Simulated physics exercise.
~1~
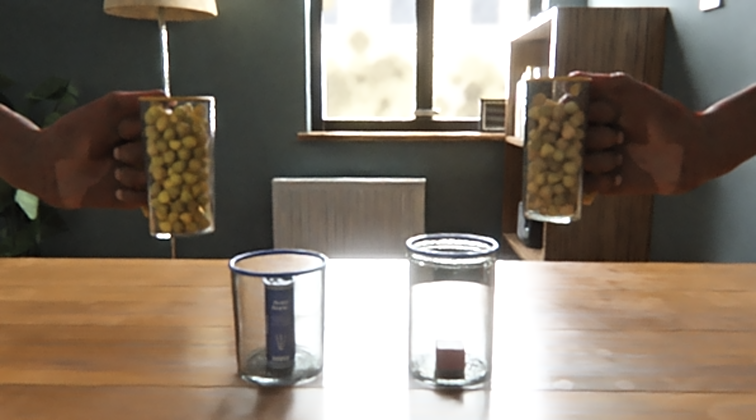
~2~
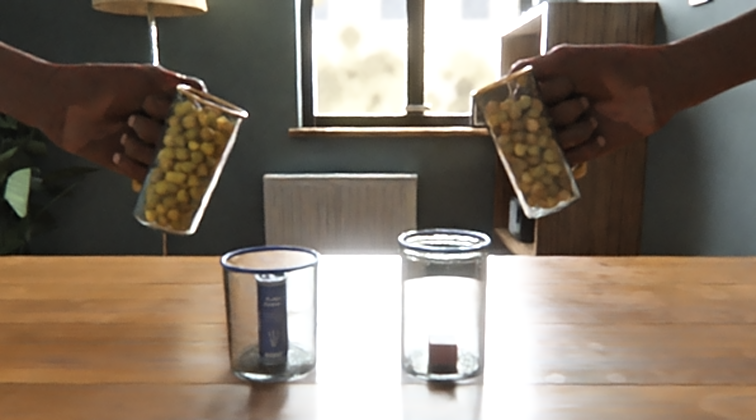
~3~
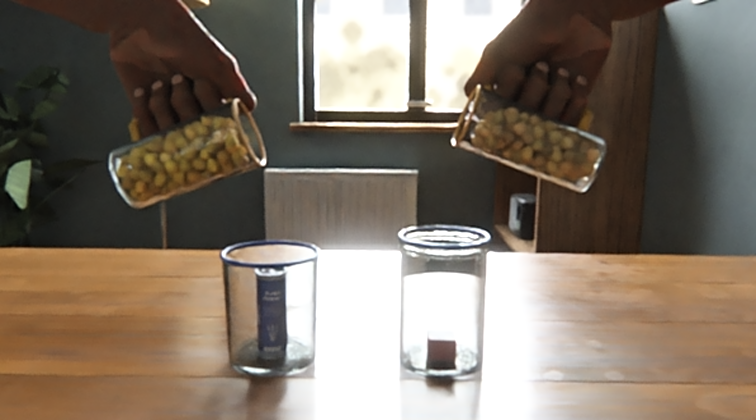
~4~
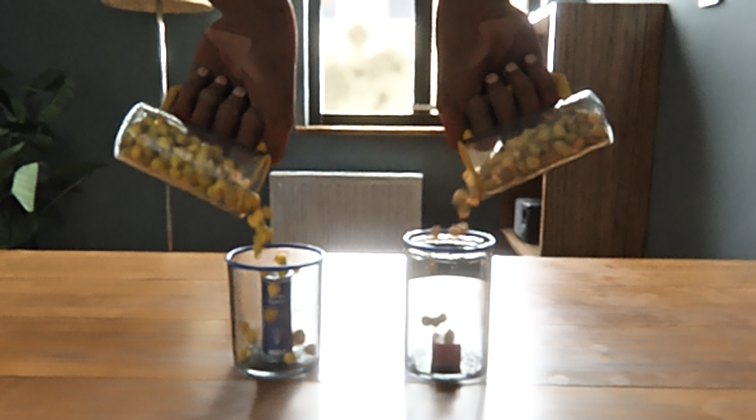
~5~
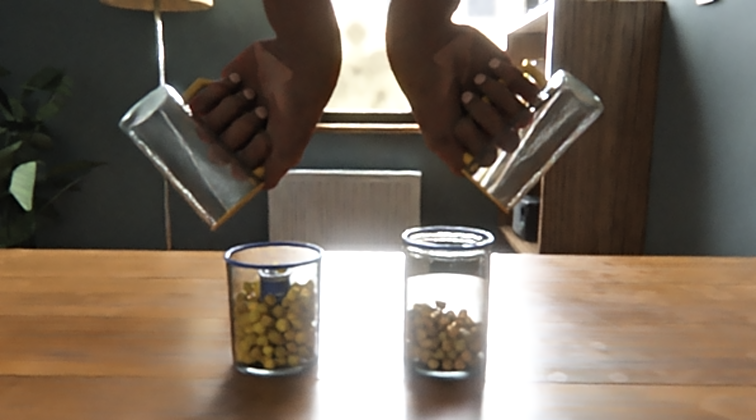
Two hands tip cups of yellowish pellets into glass containers, leaving only the left object showing.
